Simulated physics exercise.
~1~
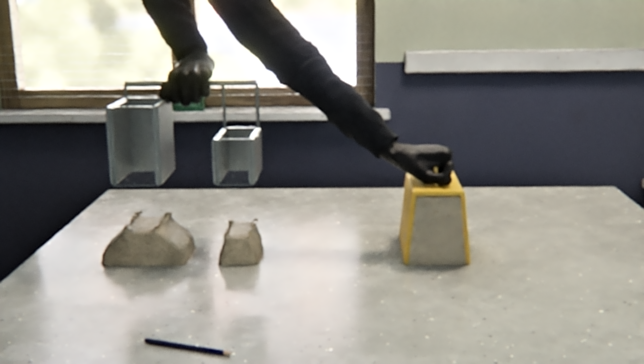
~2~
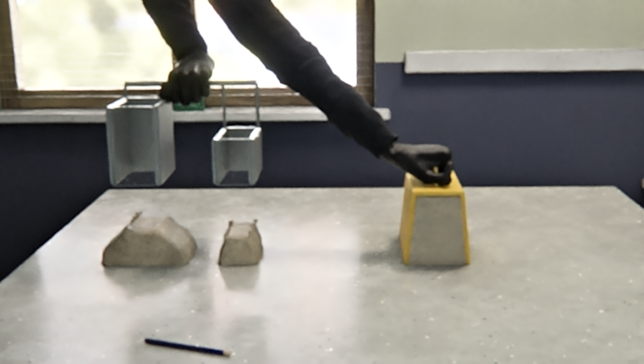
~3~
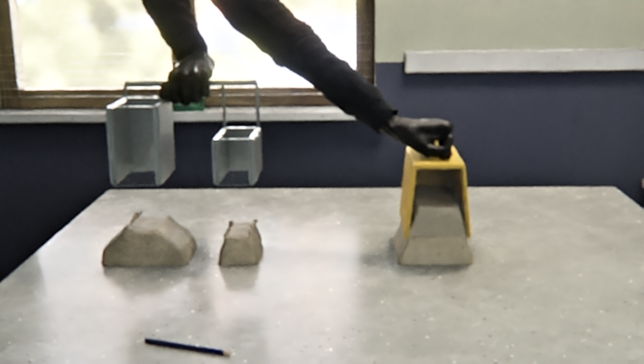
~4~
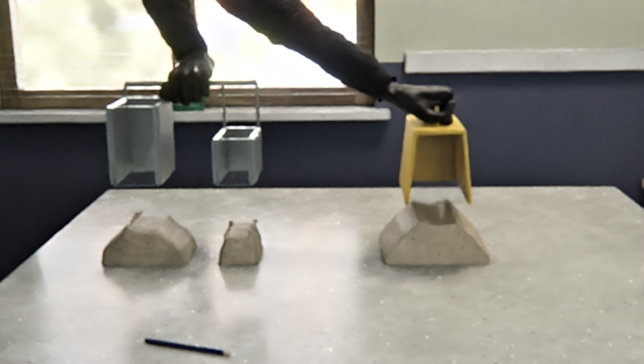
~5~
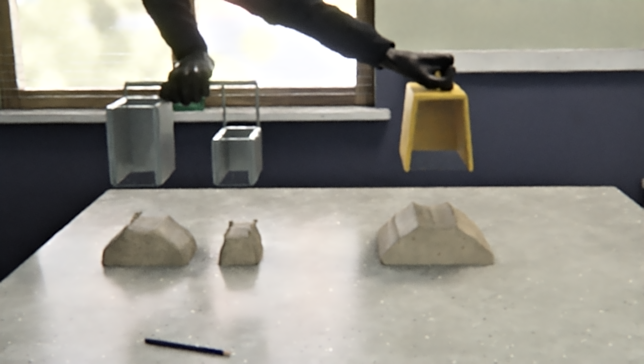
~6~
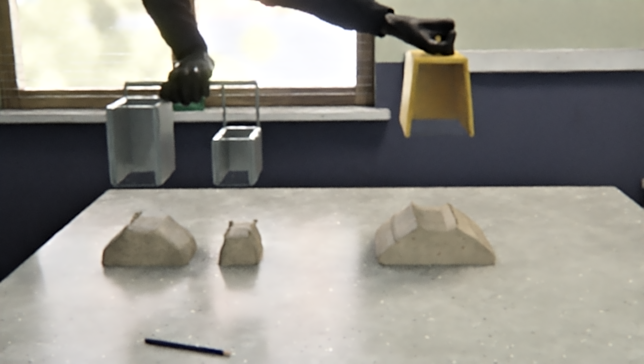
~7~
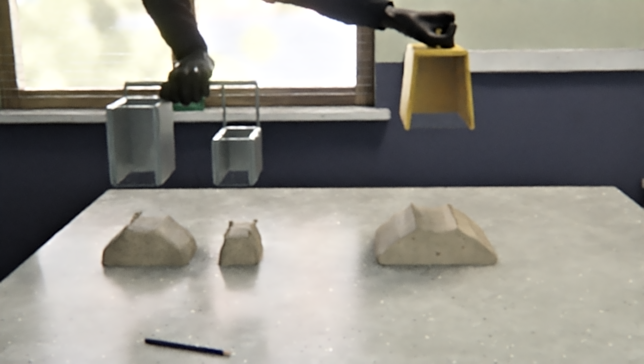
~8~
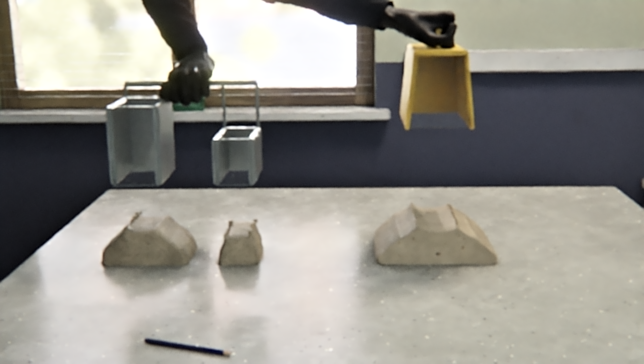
The clip shows a gloved hand lifting a yellow tapered mould straight up from a table, leaving a grey mound that slumps and spreads into a low, wide heap, while another hand holds two joined metal moulds above two smaller mounds on the left, near a dark pencil.
